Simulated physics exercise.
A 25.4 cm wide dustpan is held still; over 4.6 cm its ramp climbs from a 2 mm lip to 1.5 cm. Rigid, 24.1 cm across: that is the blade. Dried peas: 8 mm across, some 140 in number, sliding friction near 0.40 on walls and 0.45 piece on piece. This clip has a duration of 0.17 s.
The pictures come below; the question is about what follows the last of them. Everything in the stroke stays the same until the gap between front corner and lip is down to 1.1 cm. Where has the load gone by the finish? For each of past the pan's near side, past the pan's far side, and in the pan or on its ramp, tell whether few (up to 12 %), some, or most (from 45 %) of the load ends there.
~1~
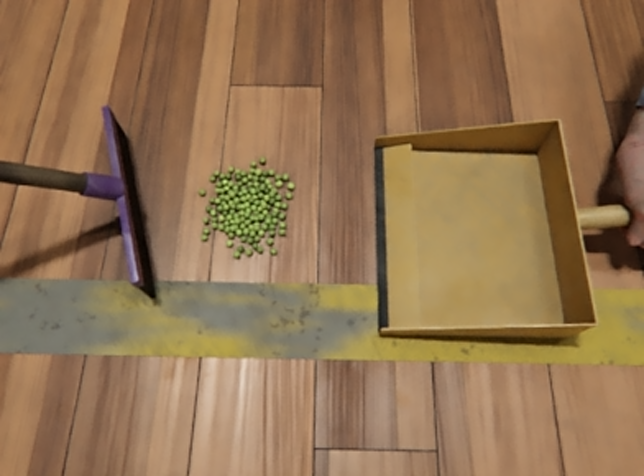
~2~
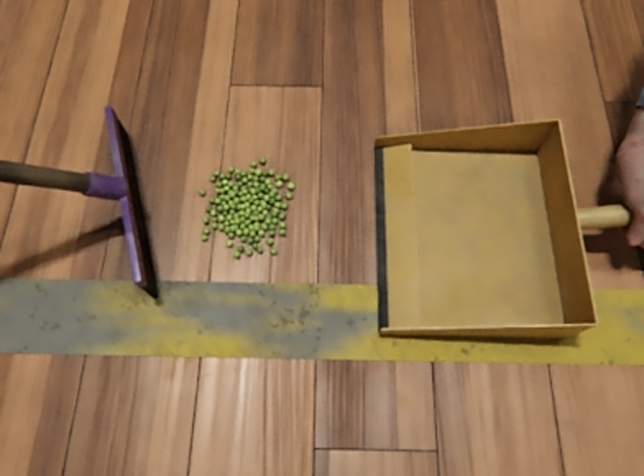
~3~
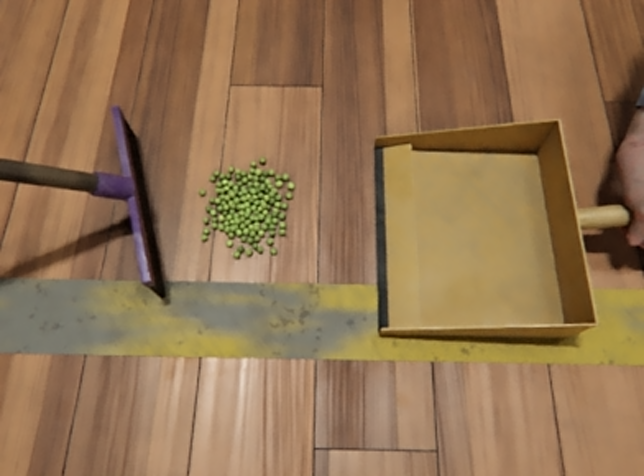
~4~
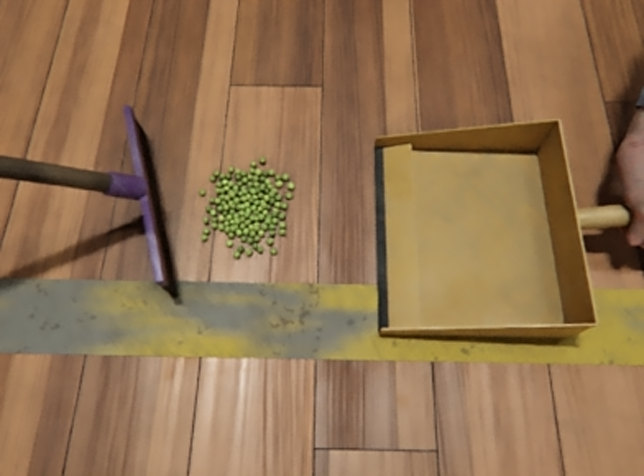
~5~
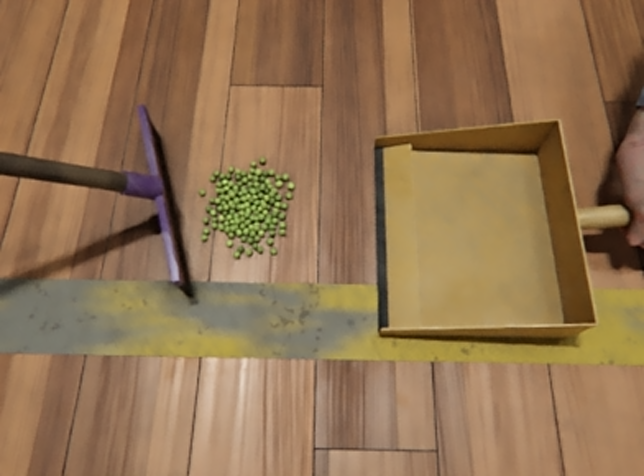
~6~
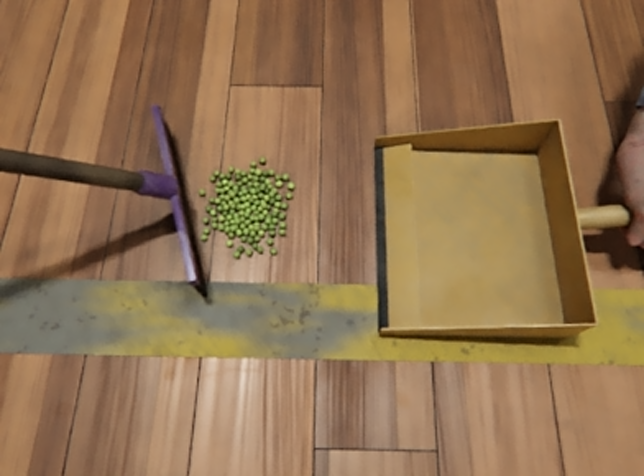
Near side: Few, far side: Some, pan: Few.
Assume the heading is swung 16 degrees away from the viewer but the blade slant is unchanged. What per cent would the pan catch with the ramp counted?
That gives near 15 in a hundred.
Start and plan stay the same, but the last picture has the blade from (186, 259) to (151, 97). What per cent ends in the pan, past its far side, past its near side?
Split: Pan = 15, far = 40, near = 0.
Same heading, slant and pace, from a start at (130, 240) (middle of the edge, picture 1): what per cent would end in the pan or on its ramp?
5 per cent, roughly.
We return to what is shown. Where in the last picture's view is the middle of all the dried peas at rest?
(367, 192).
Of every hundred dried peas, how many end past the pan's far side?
Close to 20 in a hundred end up there.
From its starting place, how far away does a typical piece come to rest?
16 cm or thereabouts.
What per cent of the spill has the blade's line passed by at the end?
Roughly 0 in a hundred.
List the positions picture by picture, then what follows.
In the first picture, blade from (138, 282) to (109, 114), moved 0.0 cm, 0 of the pieces shifted so far; middle of the pieces at (247, 205); pan at (479, 236).
In the second picture, blade from (141, 282) to (112, 114), moved 0.3 cm, 0 of the pieces shifted so far; middle of the pieces at (247, 205).
In the third picture, blade from (149, 282) to (119, 114), moved 1.2 cm, 0 of the pieces shifted so far; middle of the pieces at (247, 205).
In the fourth picture, blade from (162, 282) to (130, 114), moved 2.7 cm, 0 of the pieces shifted so far; middle of the pieces at (247, 205).
In the fifth picture, blade from (178, 281) to (144, 113), moved 4.4 cm, 0 of the pieces shifted so far; middle of the pieces at (247, 205).
In the sixth picture, blade from (194, 281) to (158, 113), moved 6.2 cm, 0 of the pieces shifted so far; middle of the pieces at (247, 205); pan at (479, 236).
Then, 0.19 s after the last picture, middle of the blade 14 cm from the lip; 0 % over the lip, far side 0 %, near side 0 %.
Then, 0.32 s after the last picture, middle of the blade 8 cm from the lip; 0 % over the lip, far side 10 %, near side 0 %.
Then, 0.57 s after the last picture, middle of the blade 5 cm from the lip; 10 % over the lip, far side 20 %, near side 0 %.
In the end, near side 0 %, far side 20 %, pan 5 %, in front of the lip or behind the blade 75 %.
